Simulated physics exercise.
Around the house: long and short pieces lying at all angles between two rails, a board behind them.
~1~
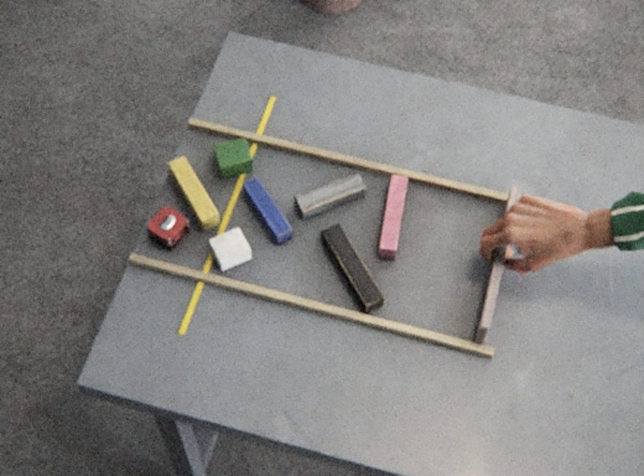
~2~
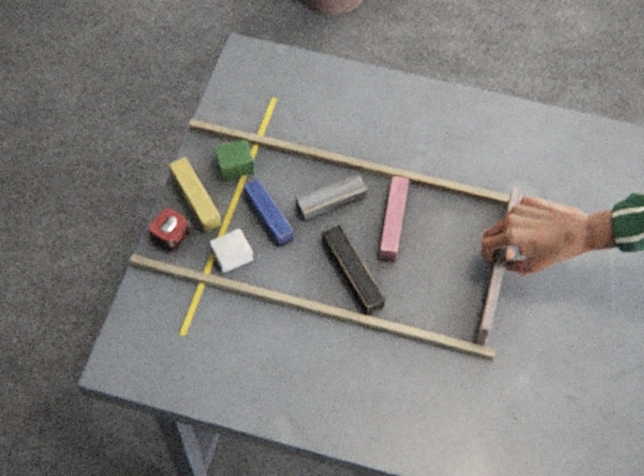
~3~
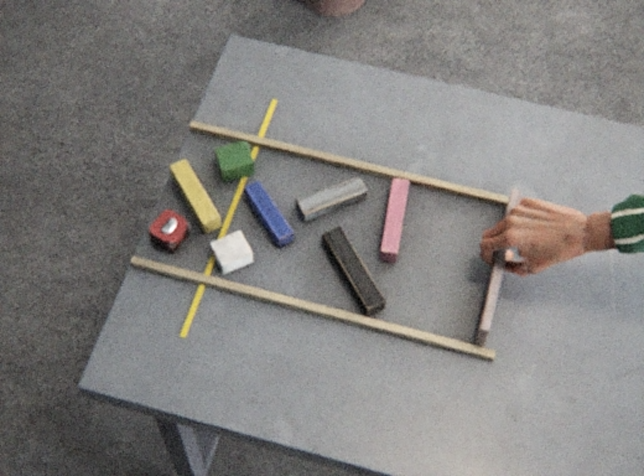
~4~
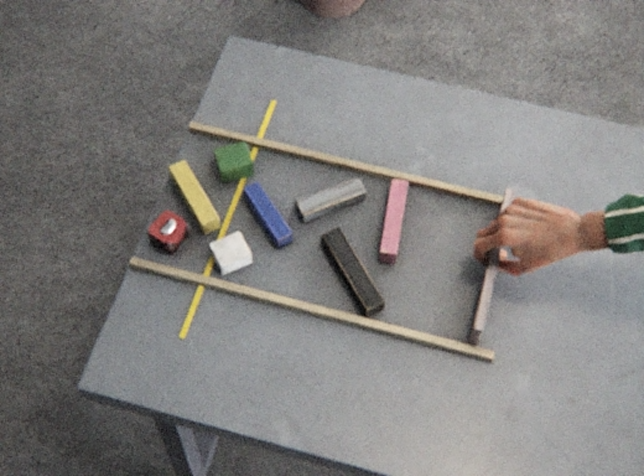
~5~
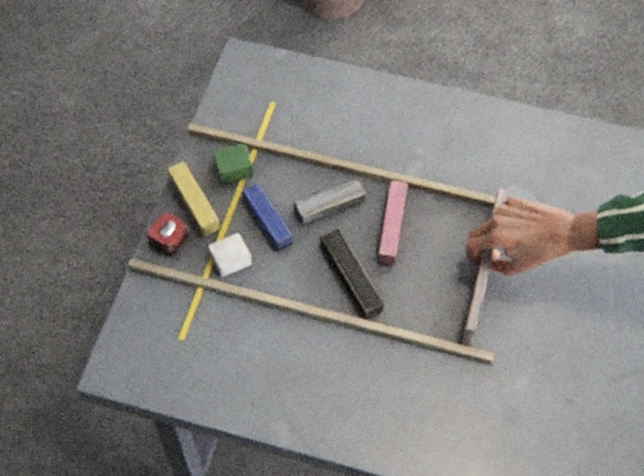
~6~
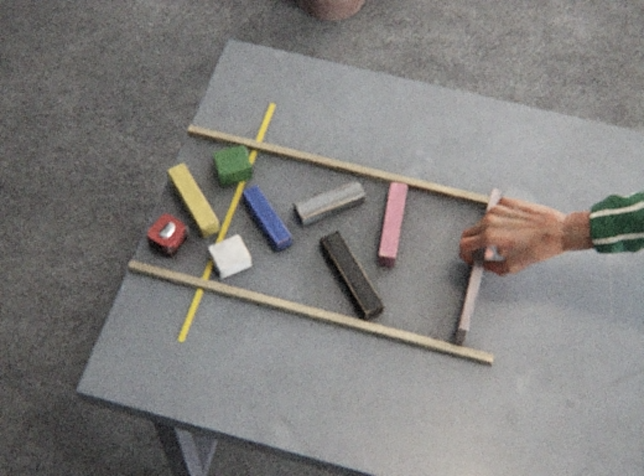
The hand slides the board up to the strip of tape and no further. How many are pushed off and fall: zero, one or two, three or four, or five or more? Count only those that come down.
The number that fall off is one or two.
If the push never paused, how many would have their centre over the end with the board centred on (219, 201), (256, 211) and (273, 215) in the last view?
The counts: 2, 0 and 0.
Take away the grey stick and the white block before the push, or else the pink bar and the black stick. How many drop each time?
Fallen: 1, and 0 in the other try.
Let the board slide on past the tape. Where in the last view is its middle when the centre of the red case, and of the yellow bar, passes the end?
Its middle is around (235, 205) and around (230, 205).
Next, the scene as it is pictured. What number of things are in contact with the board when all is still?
It touches 2.
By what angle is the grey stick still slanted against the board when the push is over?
Roughly 20° out of line.
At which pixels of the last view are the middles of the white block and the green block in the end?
The white block at (171, 252), the green block at (193, 148).
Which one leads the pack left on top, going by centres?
The yellow bar ends nearest.
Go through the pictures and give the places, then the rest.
In the first picture, red case (168, 229); yellow bar (194, 193); green block (233, 158); board (498, 264); tape (230, 207).
In the second picture, yellow bar (195, 195); white block (231, 251).
In the third picture, green block (235, 162); blue stick (269, 214).
In the fourth picture, red case (169, 232); board (492, 266).
In the fifth picture, yellow bar (193, 199); black stick (352, 273).
In the sixth picture, red case (168, 236); yellow bar (193, 200); green block (233, 166); board (478, 266); tape (230, 214).
Soon after, none off yet; red case at rest near (168, 236); yellow bar at rest near (193, 200); green block at rest near (233, 166).
In the end, the number that fall off is one or two; gone, red case.
